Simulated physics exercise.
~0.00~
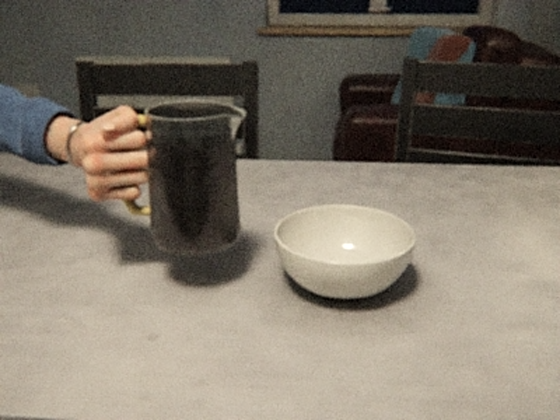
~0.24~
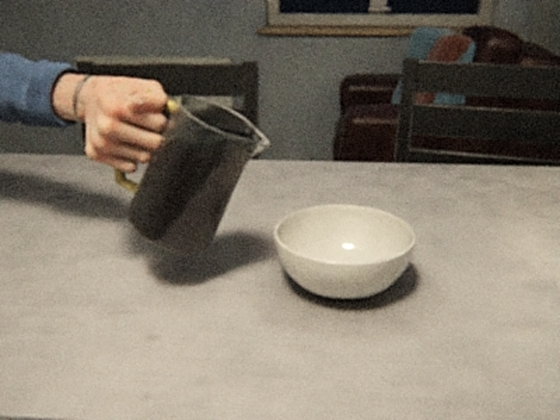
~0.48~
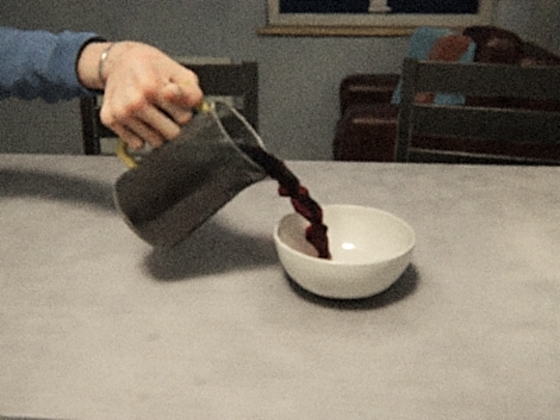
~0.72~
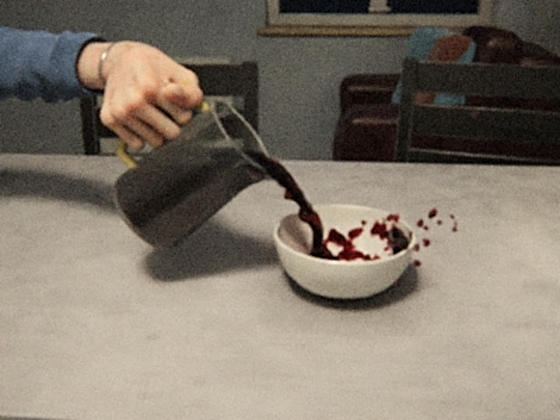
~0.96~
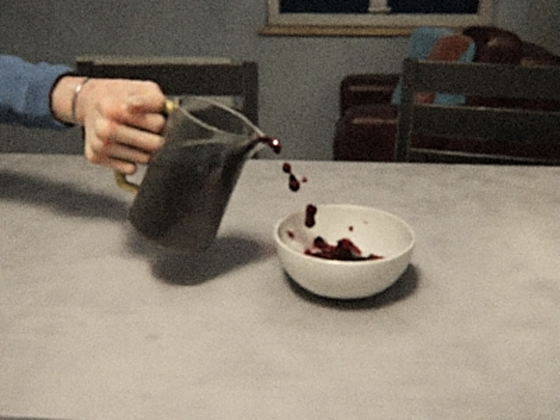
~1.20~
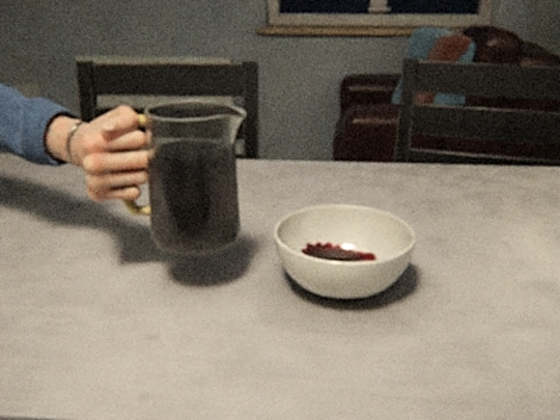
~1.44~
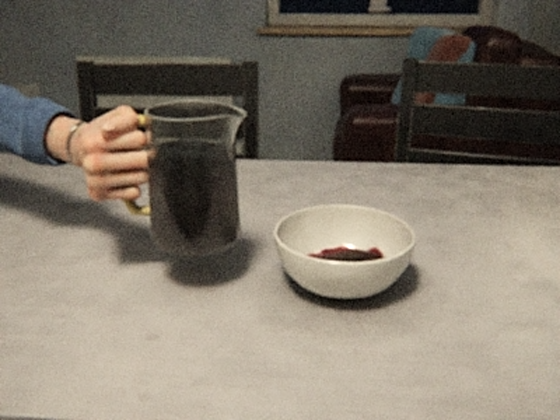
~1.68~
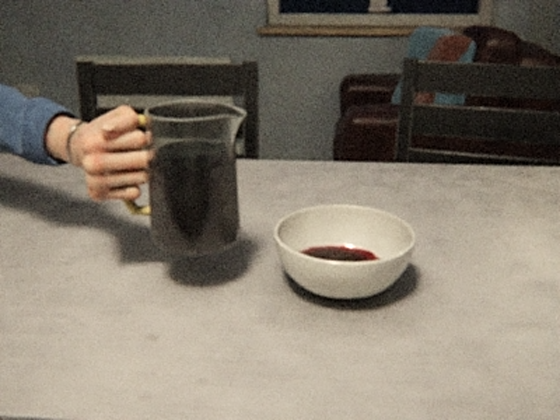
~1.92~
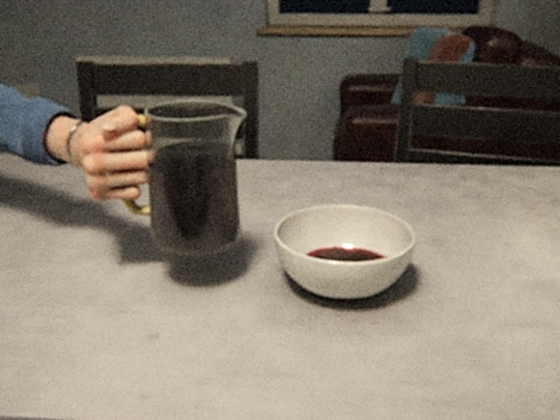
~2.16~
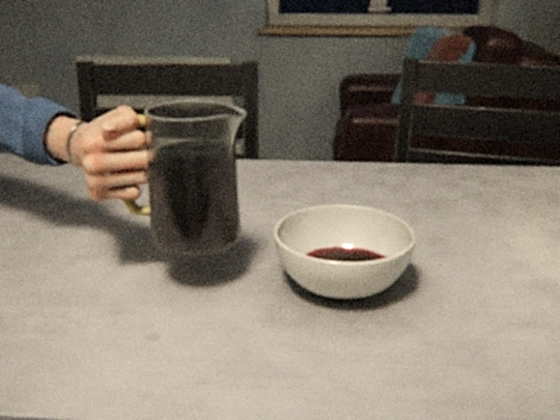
A hand tilting a jug to pour dark red wine into a white bowl, splashing some, then righting it as the wine settles.
